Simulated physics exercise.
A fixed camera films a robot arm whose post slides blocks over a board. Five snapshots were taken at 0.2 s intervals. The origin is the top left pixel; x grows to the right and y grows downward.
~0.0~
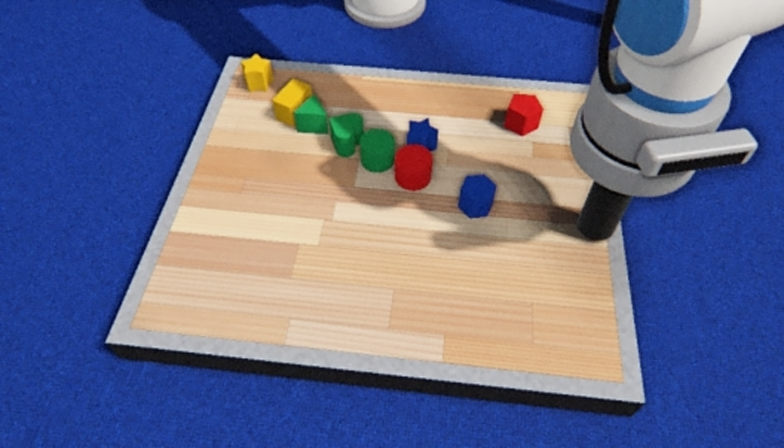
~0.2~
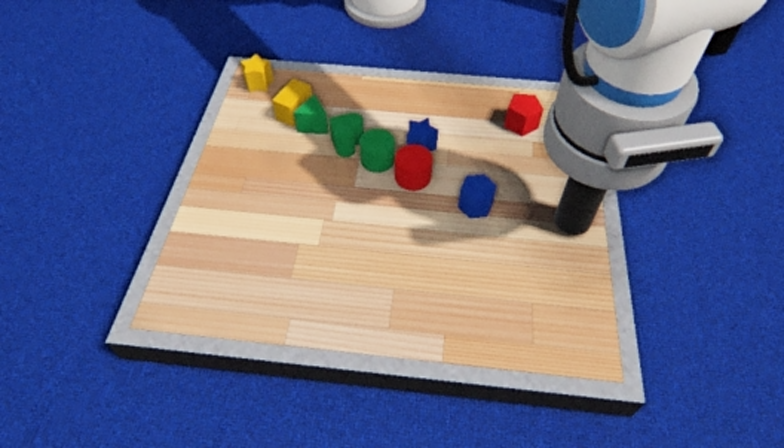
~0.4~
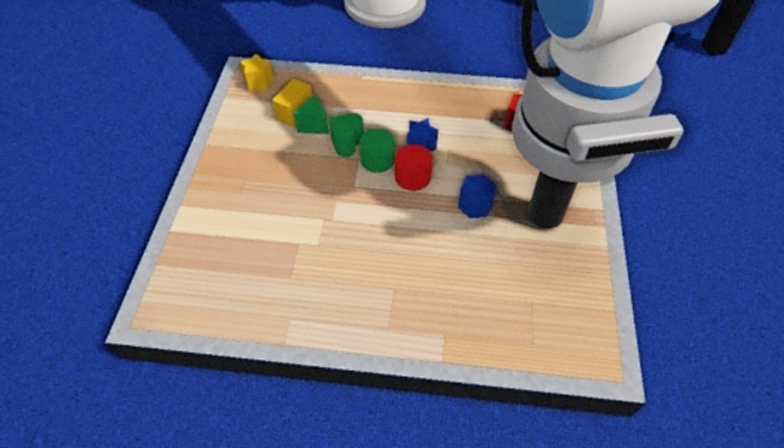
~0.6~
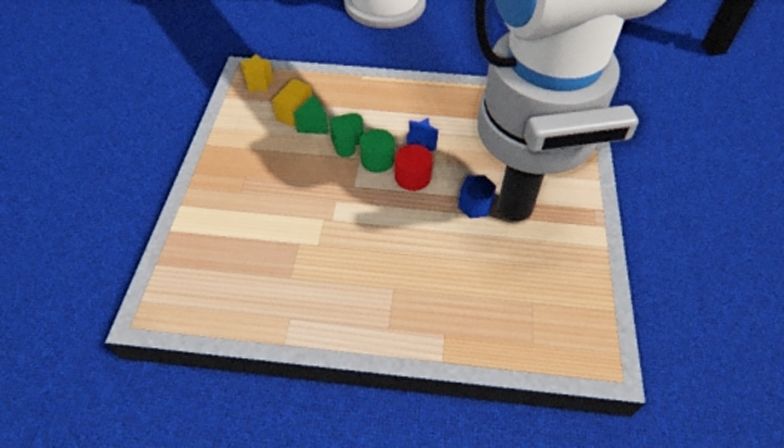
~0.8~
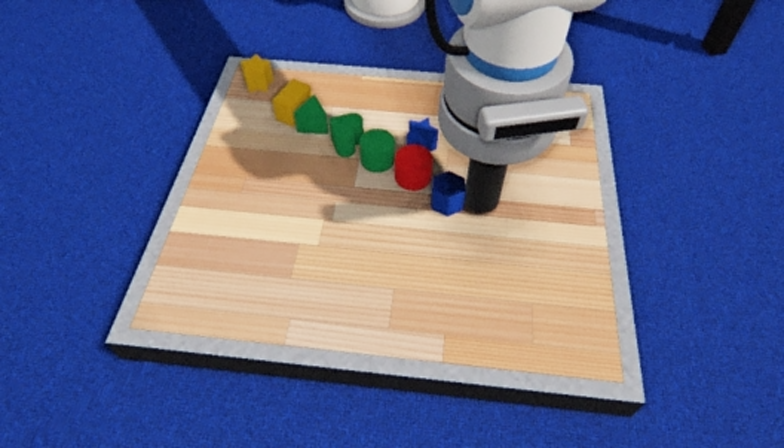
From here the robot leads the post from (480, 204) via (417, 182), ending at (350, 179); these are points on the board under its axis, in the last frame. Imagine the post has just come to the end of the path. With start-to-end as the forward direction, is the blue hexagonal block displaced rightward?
No - that is not the case.
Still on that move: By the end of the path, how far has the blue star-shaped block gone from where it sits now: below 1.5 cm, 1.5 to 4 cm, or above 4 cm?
The distance will be below 1.5 cm.
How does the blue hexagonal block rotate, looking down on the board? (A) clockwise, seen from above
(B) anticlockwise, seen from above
The one that fits is B, anticlockwise, seen from above.
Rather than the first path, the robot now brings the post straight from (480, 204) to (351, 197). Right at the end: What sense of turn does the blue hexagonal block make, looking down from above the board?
Seen from above, counterclockwise.
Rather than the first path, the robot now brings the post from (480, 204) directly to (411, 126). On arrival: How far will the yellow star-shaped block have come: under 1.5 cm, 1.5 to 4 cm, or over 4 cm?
Covers under 1.5 cm.
On the path given first. One third of the way, post at (438, 184); red disc at (407, 155); blue hexagonal block at (410, 182), turned 40° anticlockwise.
Two thirds of the way, post at (394, 174); green heart-shaped block at (324, 108), turned 20° clockwise; green disc at (343, 123); red disc at (368, 141); blue hexagonal block at (395, 186), turned 80° anticlockwise.
At the end, post at (350, 174); green heart-shaped block at (320, 93), turned 35° clockwise; green disc at (332, 110); red disc at (337, 135); blue star-shaped block still; blue hexagonal block at (395, 186), turned 80° anticlockwise.
